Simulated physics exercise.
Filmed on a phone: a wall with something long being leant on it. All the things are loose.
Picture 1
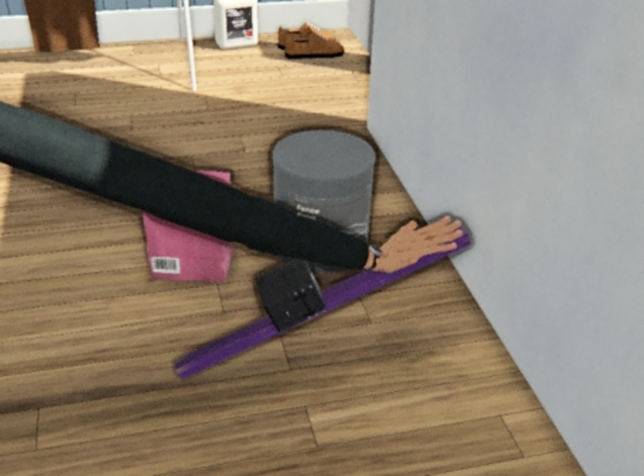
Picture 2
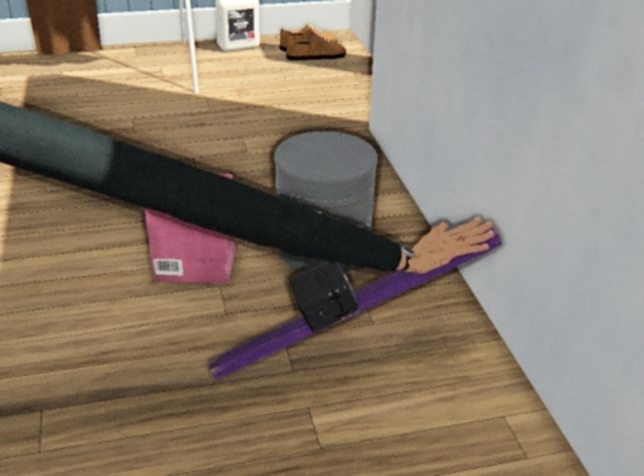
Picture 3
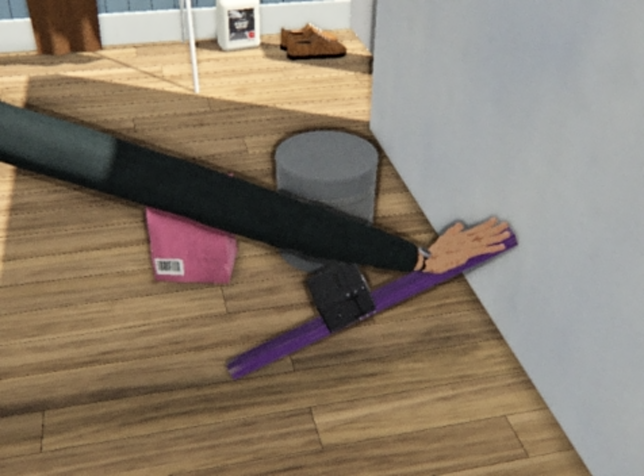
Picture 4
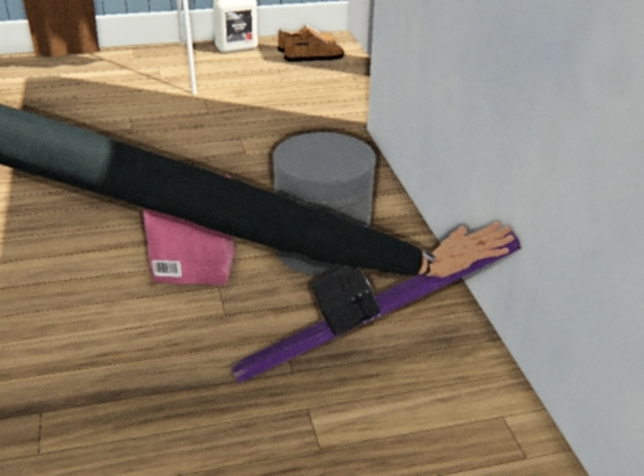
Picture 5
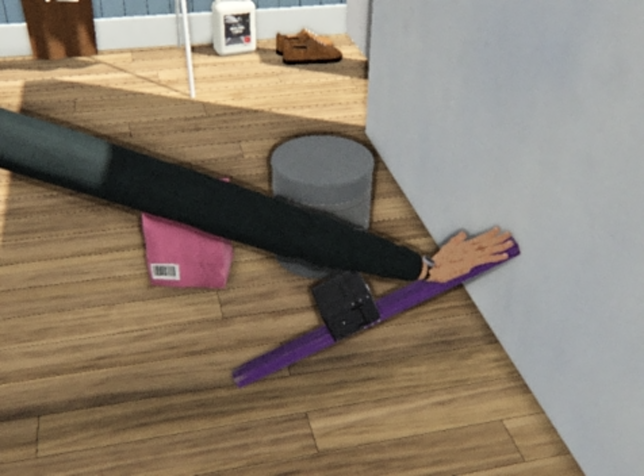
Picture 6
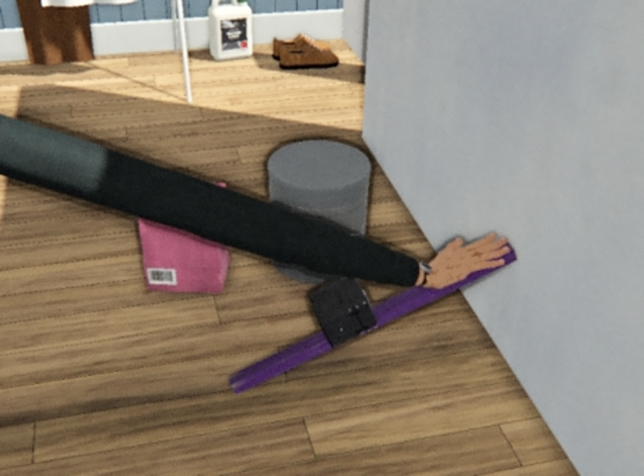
The clip opens with a dark-sleeved arm reaching from the left, its hand on the upper end of a slanted purple pole near a grey pail and a pink packet. The hand and pole shift a short way right to the pale wall, then stay nearly still, with the hand resting on the propped pole.
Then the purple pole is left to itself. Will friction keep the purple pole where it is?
The pole slides down.
Then, 0.42 s after the last picture, purple pole 23° lower than it was left near (356, 364).
Then, 0.86 s after the last picture, purple pole resting near (355, 365).
At rest, moved from the start, purple pole; the other 2 in place. Seen from the same camera at the end, purple pole near (356, 365). The pole slips out.
